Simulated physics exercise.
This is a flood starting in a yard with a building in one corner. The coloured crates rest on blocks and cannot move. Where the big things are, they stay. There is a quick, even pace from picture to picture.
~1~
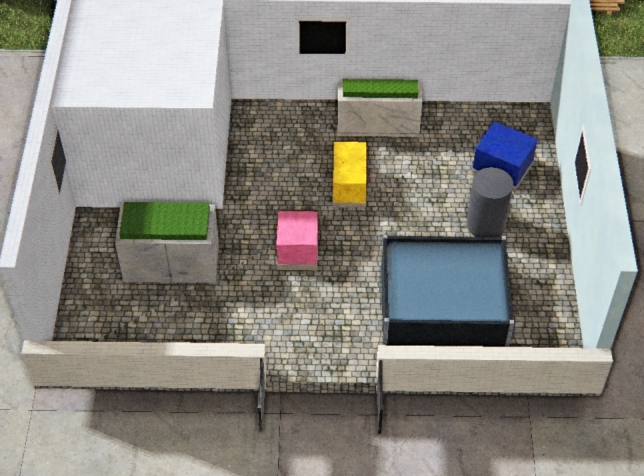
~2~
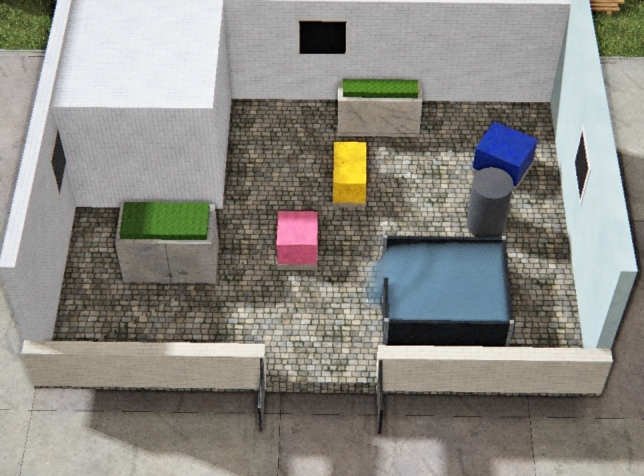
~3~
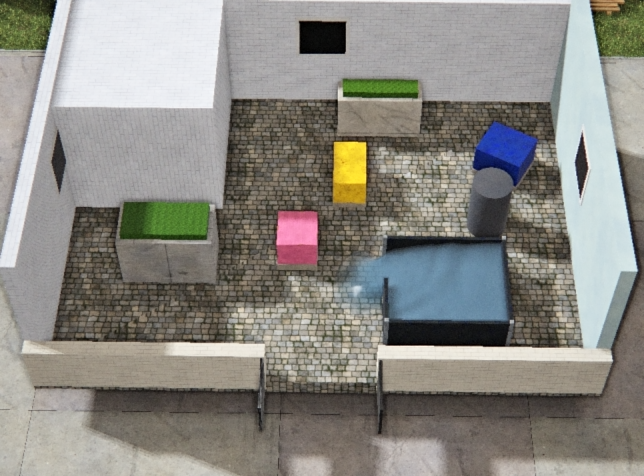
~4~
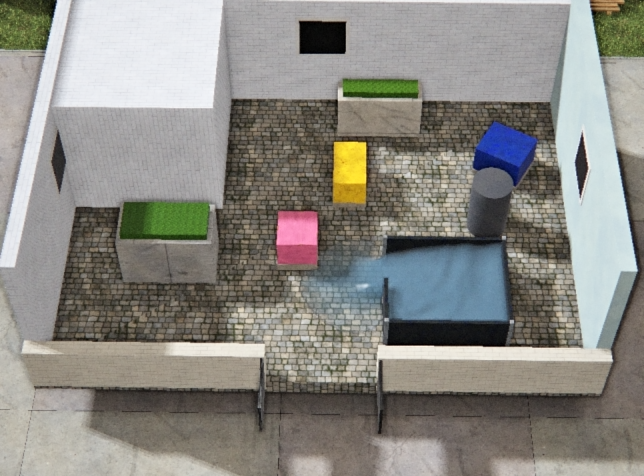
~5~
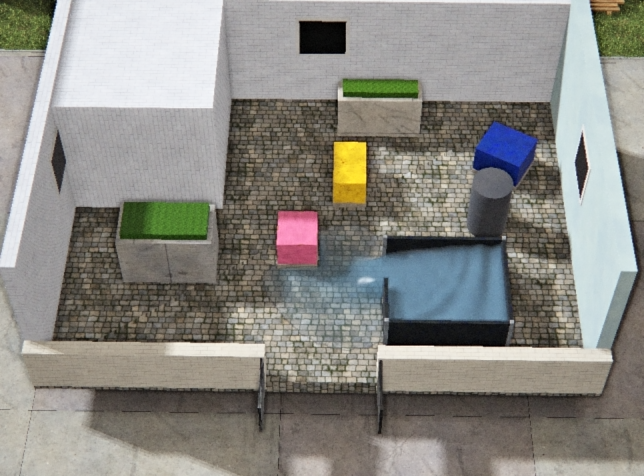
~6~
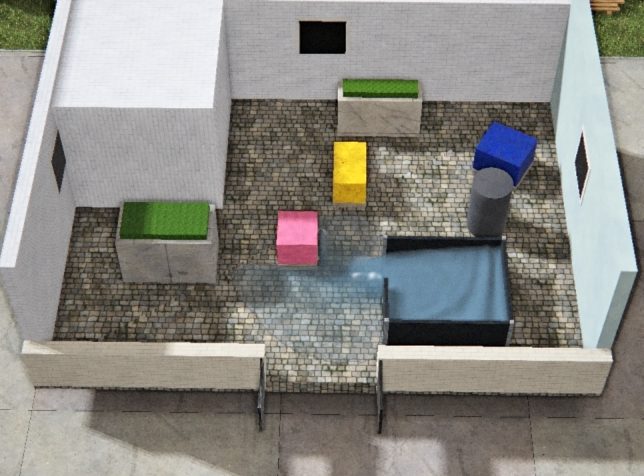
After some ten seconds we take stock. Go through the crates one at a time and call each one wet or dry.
The blue crate is dry. The yellow crate is wet. The pink crate is wet.
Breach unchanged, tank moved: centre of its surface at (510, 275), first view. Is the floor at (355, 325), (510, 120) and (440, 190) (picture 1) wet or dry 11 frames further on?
First drenched; next unwetted; last unwetted.
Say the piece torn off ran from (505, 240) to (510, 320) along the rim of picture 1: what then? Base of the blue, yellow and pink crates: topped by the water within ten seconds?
My reading: The blue crate ends up wet; the yellow crate ends up wet; the pink crate stays dry.
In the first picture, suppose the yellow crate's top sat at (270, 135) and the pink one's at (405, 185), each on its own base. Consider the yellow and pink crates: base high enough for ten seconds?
The yellow crate crate is flooded, and the pink crate one is untouched.
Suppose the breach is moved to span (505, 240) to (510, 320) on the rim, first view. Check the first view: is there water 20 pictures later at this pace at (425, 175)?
At that spot: Swamped.
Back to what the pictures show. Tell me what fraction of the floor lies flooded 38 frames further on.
About 70 per cent.
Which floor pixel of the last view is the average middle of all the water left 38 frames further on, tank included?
I'd put it at around (287, 258).
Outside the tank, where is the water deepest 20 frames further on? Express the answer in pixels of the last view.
It will be deepest around (49, 366).
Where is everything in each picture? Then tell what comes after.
The first frame shows the water tank at (446, 282) is whole and still.
In the second frame, water pours out at (386, 276) and has run to (372, 264).
In the third frame, water pours out at (386, 278) and has run to (341, 303).
In the fourth frame, water pours out at (386, 278) and has run to (306, 291).
In the fifth frame, water pours out at (386, 278) and has run to (269, 280).
In the sixth frame, water pours out at (386, 278) and has run to (238, 276).
A moment on, water covers 25 % of the floor; the blue crate not reached, the yellow crate water round its plinth, the pink crate water round its plinth.
Next, water covers 45 % of the floor; the blue crate not reached, the yellow crate water round its plinth, the pink crate water round its plinth.
Then, water covers 55 % of the floor; the blue crate water round its plinth, the yellow crate water round its plinth, the pink crate water round its plinth.
Later, water covers 70 % of the floor; the blue crate water round its plinth, the yellow crate water round its plinth, the pink crate water round its plinth.
In the end, water covers 90 % of the floor; the blue crate stayed above the water, the yellow crate was topped, the pink crate was topped.
